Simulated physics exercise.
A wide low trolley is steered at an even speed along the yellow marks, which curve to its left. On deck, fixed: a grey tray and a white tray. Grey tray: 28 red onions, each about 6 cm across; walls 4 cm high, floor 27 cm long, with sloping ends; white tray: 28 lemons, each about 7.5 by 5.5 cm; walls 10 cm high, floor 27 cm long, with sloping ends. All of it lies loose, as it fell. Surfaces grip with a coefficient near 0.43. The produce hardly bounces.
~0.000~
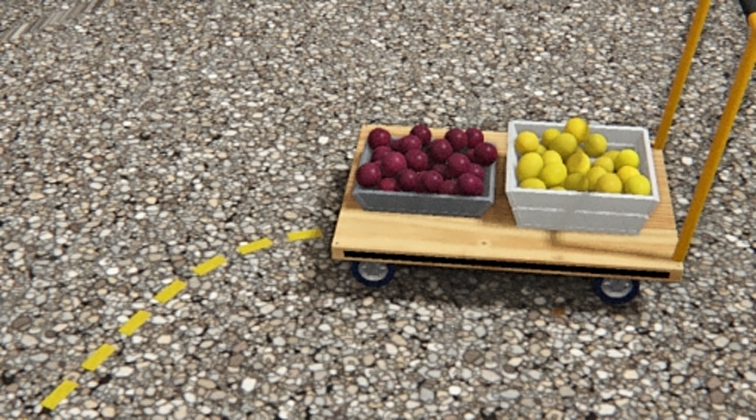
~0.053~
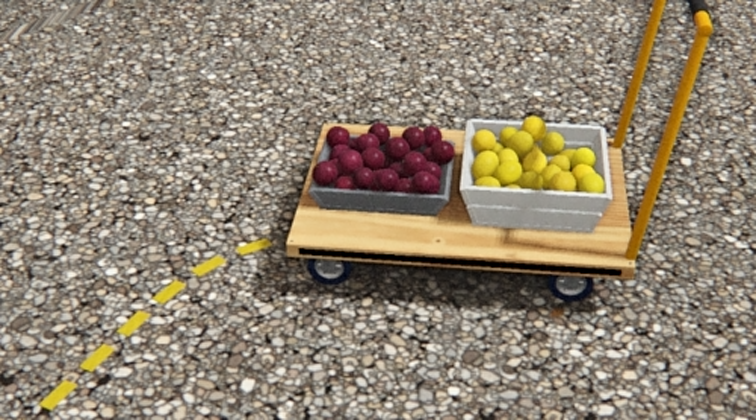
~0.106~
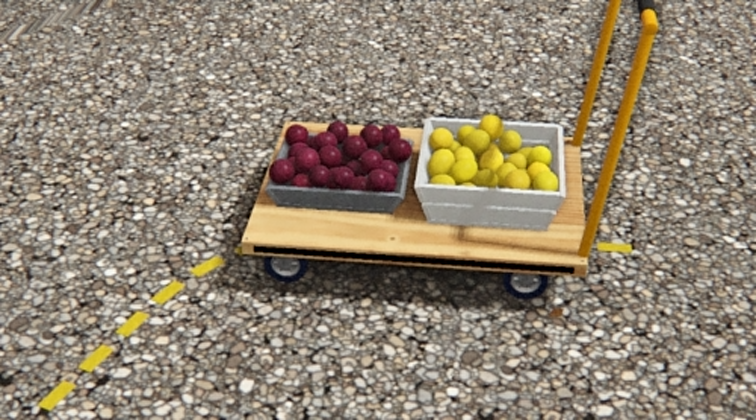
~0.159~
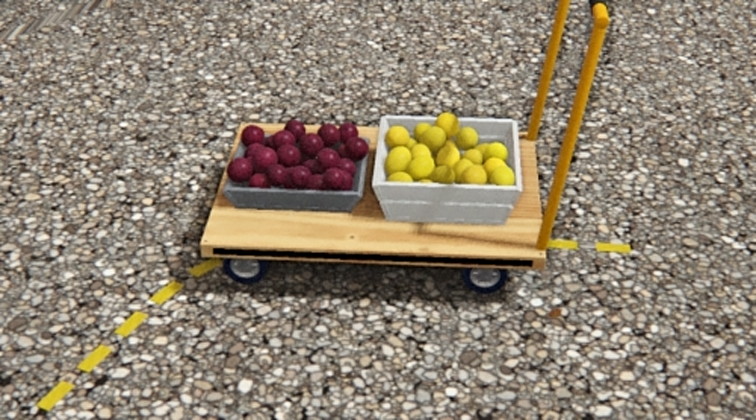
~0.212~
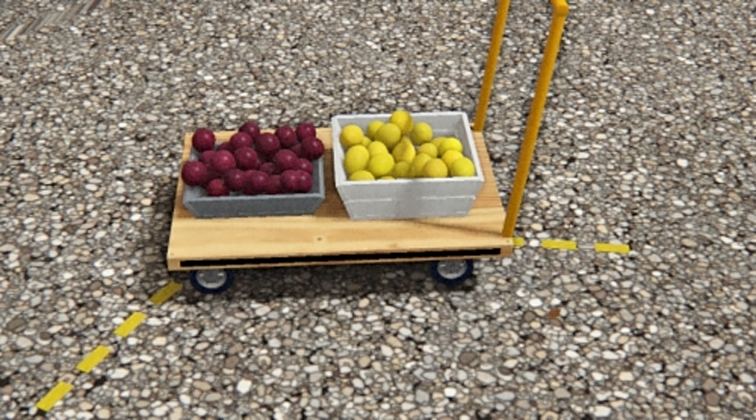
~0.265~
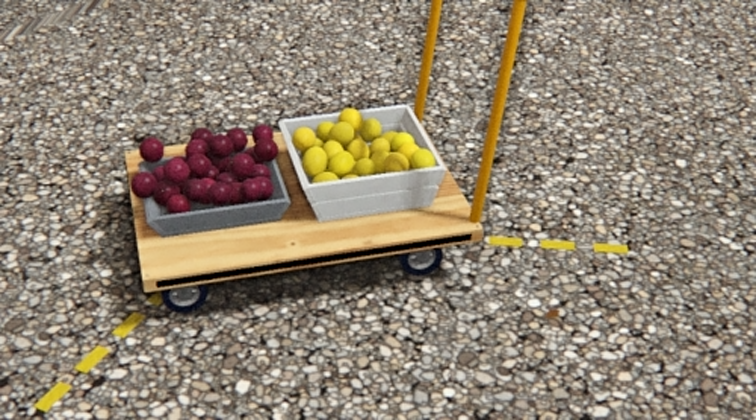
Flatbed cart rolling left across pebbled ground along a dashed yellow line, carrying trays of dark red and yellow produce, then turning toward the viewer.
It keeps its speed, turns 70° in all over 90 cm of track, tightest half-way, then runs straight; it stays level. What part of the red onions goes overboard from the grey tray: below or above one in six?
The grey tray loses over a sixth of its red onions.
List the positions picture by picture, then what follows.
In the first frame (places track the rim corner closest to us here), grey tray (489, 199); white tray (654, 198); heading changed by 0°, 0 cm rolled; all still inside.
The second frame shows grey tray (445, 197); white tray (607, 196); heading changed by 0°, 11 cm rolled.
The third frame shows grey tray (400, 195); white tray (560, 194); heading changed by 0°, 22 cm rolled.
The fourth frame shows grey tray (358, 193); white tray (517, 188); heading changed by 3°, 33 cm rolled.
The fifth frame shows grey tray (320, 195); white tray (479, 178); heading changed by 10°, 44 cm rolled.
The sixth frame shows grey tray (286, 200); white tray (441, 168); heading changed by 21°, 55 cm rolled; 1 out, the lowest onion at (202, 139).
After 0.33 s, the grey tray is down by 6 of 28 and the white tray has all 28.
After 0.41 s, the grey tray is down by 8 of 28 and the white tray has all 28.
After 0.54 s, the grey tray is down by 10 of 28 and the white tray has all 28.
When it is over (at 1.00 s), the grey tray is down by 11 of 28 and the white tray has all 28. Asked share, 11 of 28, 39 per cent.
